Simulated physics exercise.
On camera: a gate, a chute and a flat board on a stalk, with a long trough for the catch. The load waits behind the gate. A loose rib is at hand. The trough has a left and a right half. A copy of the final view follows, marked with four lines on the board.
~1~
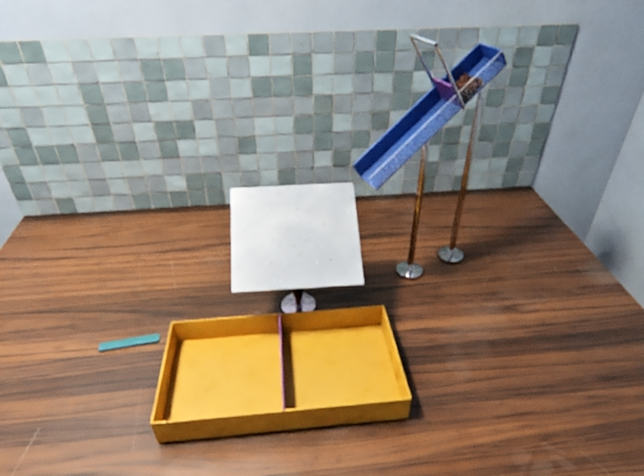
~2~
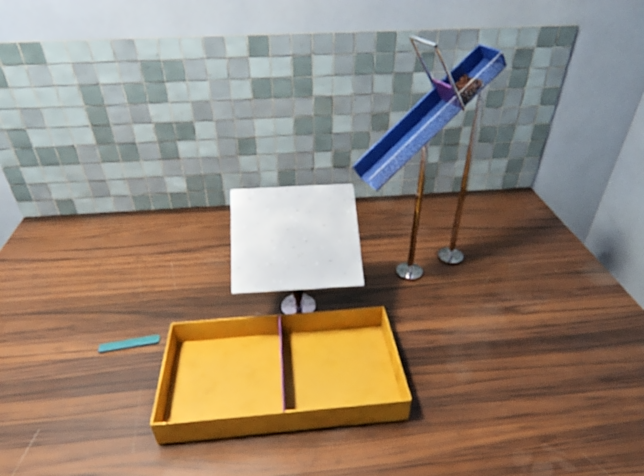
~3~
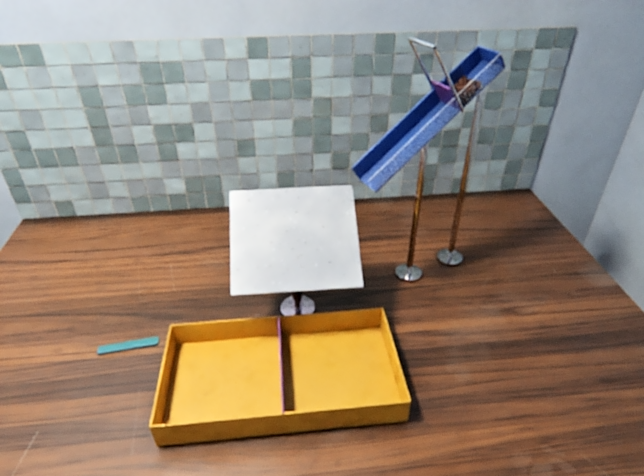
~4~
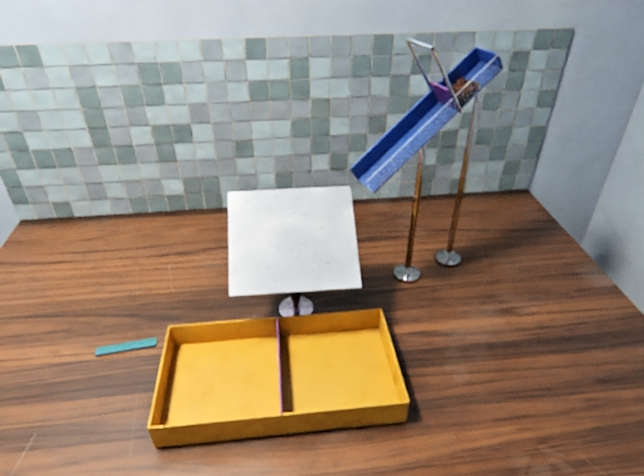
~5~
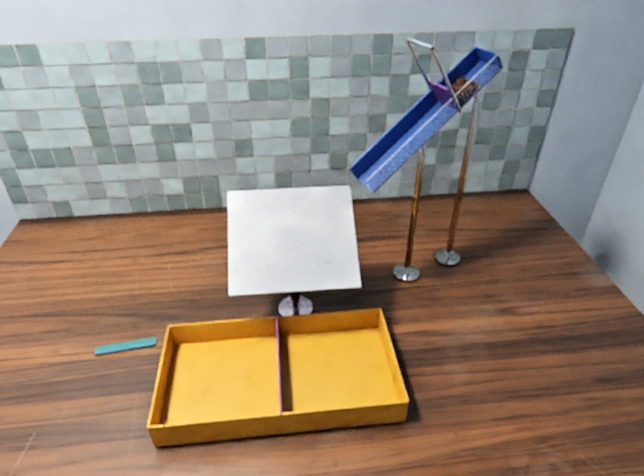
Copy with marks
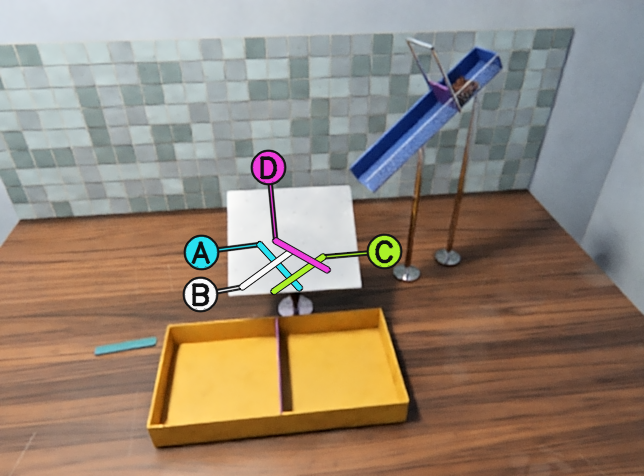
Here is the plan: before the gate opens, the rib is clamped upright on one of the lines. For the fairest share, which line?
B.
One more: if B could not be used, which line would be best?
That is line C.
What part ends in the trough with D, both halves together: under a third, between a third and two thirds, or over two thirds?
Over two thirds.
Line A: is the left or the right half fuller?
The right half.
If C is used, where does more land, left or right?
Left.
On the marked copy, line A from (259, 244) to (299, 287); line B from (291, 251) to (242, 287); line C from (323, 256) to (273, 291); line D from (275, 240) to (327, 269).
For line A, of what is caught, a stray few in the left half, nearly all in the right.
For line B, of what is caught, about two thirds in the left half, about a third in the right.
For line C, of what is caught, most in the left half, about a quarter in the right.
For line D, of what is caught, a stray few in the left half, nearly all in the right.
